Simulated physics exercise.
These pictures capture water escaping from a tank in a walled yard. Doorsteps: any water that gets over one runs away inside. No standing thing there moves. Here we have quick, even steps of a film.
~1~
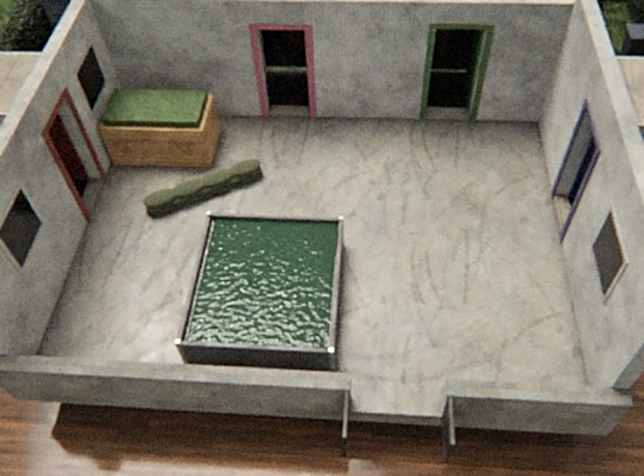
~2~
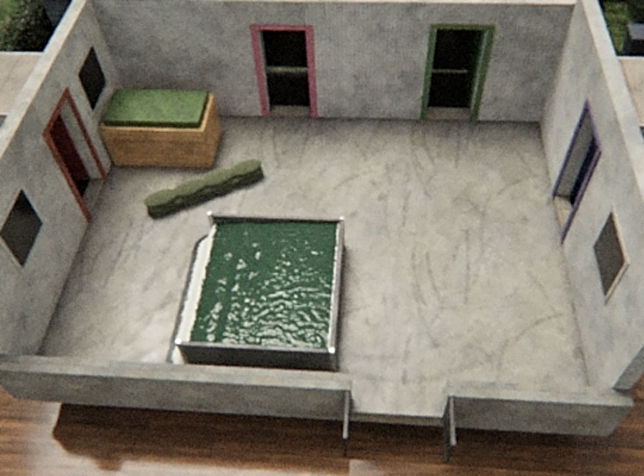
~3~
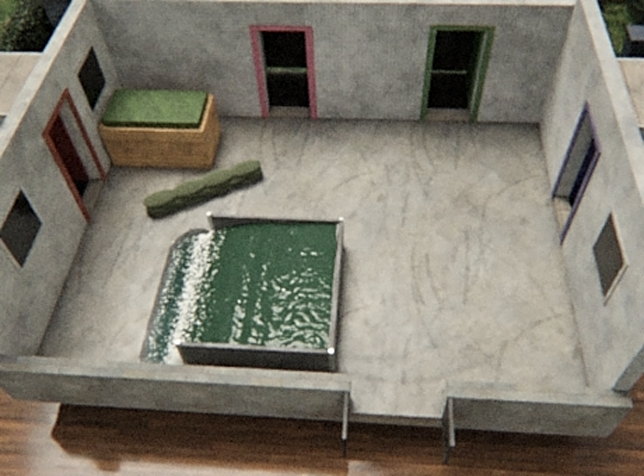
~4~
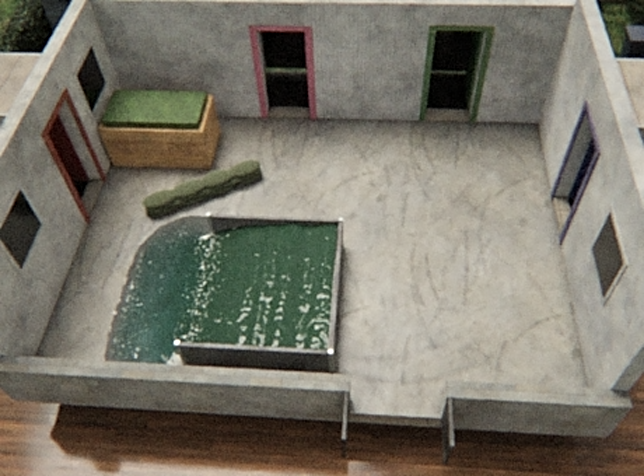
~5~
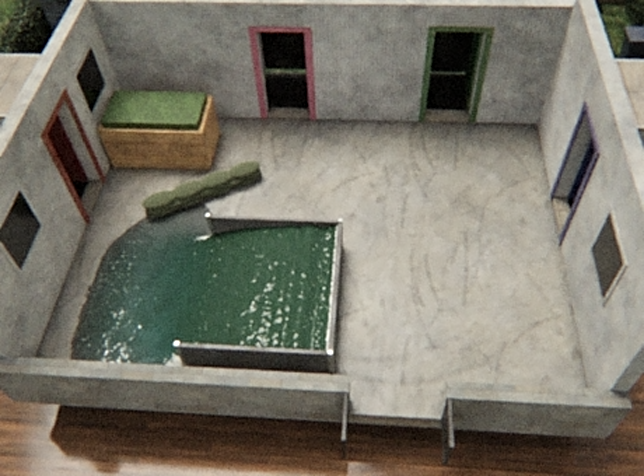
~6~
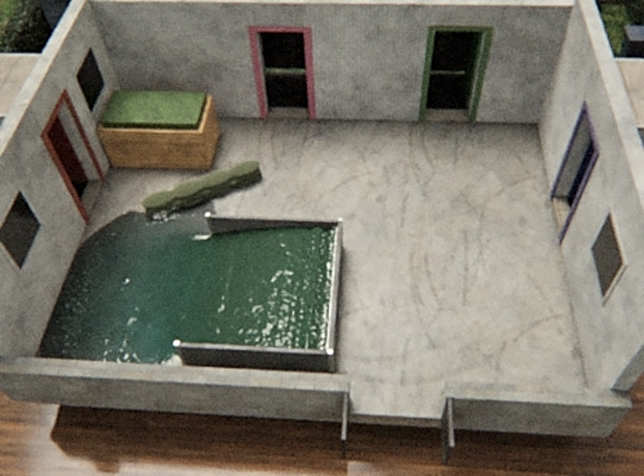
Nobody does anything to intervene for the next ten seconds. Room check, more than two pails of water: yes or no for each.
Blue door, no; pink door, yes; red door, yes; green door, no.
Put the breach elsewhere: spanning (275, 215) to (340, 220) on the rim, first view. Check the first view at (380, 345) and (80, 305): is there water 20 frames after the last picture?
Still dry and Still dry.
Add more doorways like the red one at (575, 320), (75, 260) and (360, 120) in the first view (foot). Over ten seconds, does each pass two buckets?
The first new doorway comes up short, the second tops it, the third comes up short.
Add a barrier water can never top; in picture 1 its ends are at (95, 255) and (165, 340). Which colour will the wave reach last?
I say the blue door.
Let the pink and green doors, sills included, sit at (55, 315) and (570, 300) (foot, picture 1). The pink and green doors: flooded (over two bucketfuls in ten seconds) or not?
Result - pink runs over the limit, green keeps within bounds.
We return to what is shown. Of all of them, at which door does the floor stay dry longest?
Looks like the door marked blue.
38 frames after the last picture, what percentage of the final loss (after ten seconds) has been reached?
Approximately 75 in a hundred, I think.
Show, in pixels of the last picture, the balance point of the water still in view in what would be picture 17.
About (161, 294).
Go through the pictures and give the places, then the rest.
Still water in the water tank at (265, 279), in the first frame.
The front is at a hidden place, out from the gap at (203, 291), in the second frame.
The front is at a hidden place, out from the gap at (203, 293), in the third frame.
The front is at a hidden place, out from the gap at (203, 294), in the fourth frame.
The front is at a hidden place, out from the gap at (202, 296), in the fifth frame.
The front is at (46, 348), out from the gap at (202, 295), in the sixth frame.
A moment on, water covers 20 % of the floor; the blue door not reached, the pink door not reached, the red door under two buckets in, the green door not reached.
Next, water covers 25 % of the floor; the blue door not reached, the pink door not reached, the red door over two buckets in, the green door not reached.
Then, water covers 30 % of the floor; the blue door not reached, the pink door not reached, the red door far over two buckets in, the green door not reached.
Later, water covers 75 % of the floor; the blue door not reached, the pink door over two buckets in, the red door far over two buckets in, the green door wet at the sill, nothing in.
In the end, water covers 90 % of the floor; the blue door wet at the sill, nothing in, the pink door over two buckets in, the red door far over two buckets in, the green door wet at the sill, nothing in.
